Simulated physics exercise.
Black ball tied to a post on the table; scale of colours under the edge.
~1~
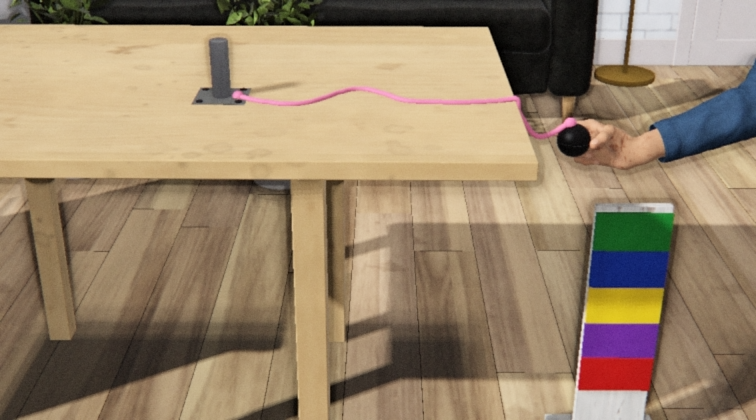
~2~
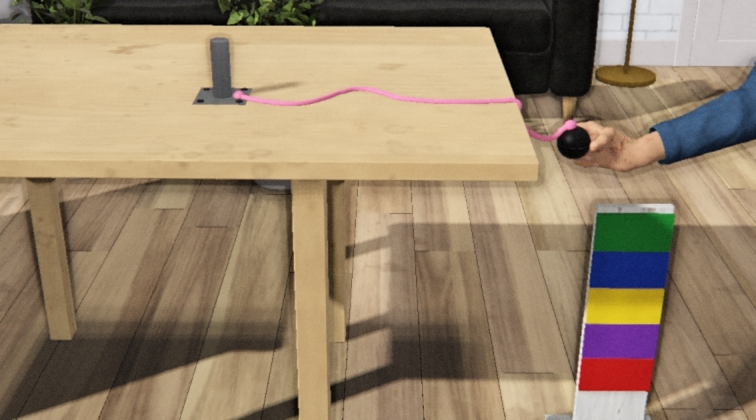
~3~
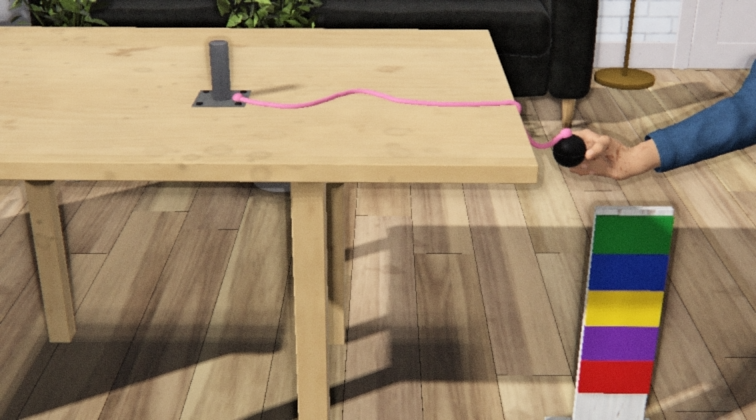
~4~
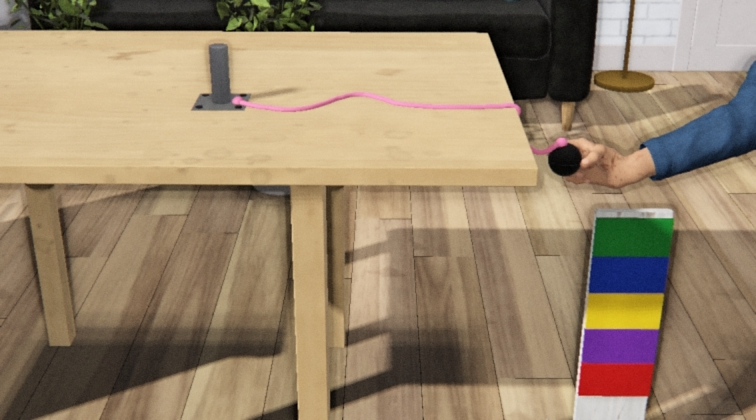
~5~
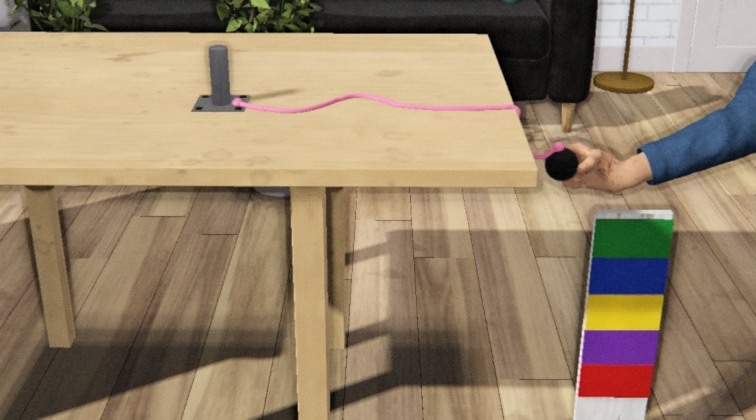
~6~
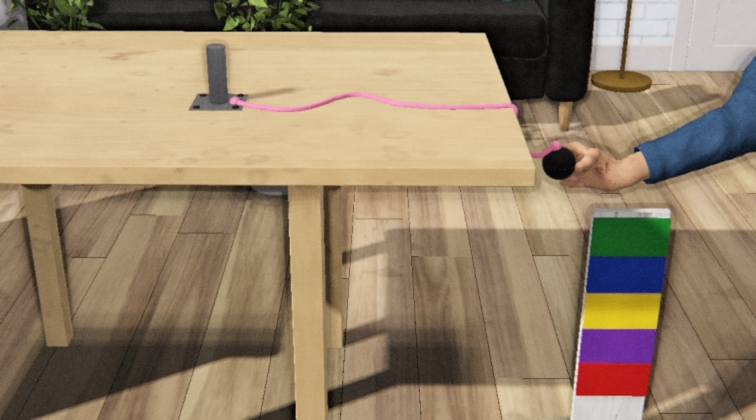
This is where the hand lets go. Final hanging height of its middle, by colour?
Green band.
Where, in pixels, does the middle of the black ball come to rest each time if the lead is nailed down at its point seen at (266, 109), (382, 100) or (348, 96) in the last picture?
First (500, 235), next (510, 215), last (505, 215).
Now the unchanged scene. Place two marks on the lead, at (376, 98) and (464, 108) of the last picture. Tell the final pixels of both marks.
Result - first point (406, 102), second point (500, 102).
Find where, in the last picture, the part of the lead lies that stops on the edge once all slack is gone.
Approximately at (478, 107) in the final frame.
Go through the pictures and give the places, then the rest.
Black ball (574, 140); green (634, 233); blue (629, 271); yellow (625, 307); purple (620, 342); red (616, 375), in the first frame.
Black ball (574, 142); lead through (264, 102) (328, 97) (386, 94) (452, 102) (518, 112), in the second frame.
Black ball (570, 151), in the third frame.
Black ball (565, 159); lead through (263, 108) (327, 103) (384, 100) (451, 108) (516, 118), in the fourth frame.
Black ball (562, 164), in the fifth frame.
Black ball (559, 163); lead through (260, 108) (325, 103) (382, 100) (449, 108) (514, 118), in the sixth frame.
Soon after, ball near (537, 229); level with green.
After that, ball near (485, 233); level with green.
And then, ball near (492, 236); level with green.
In the end, ball near (500, 236); level with green. Its middle rests at the green band.
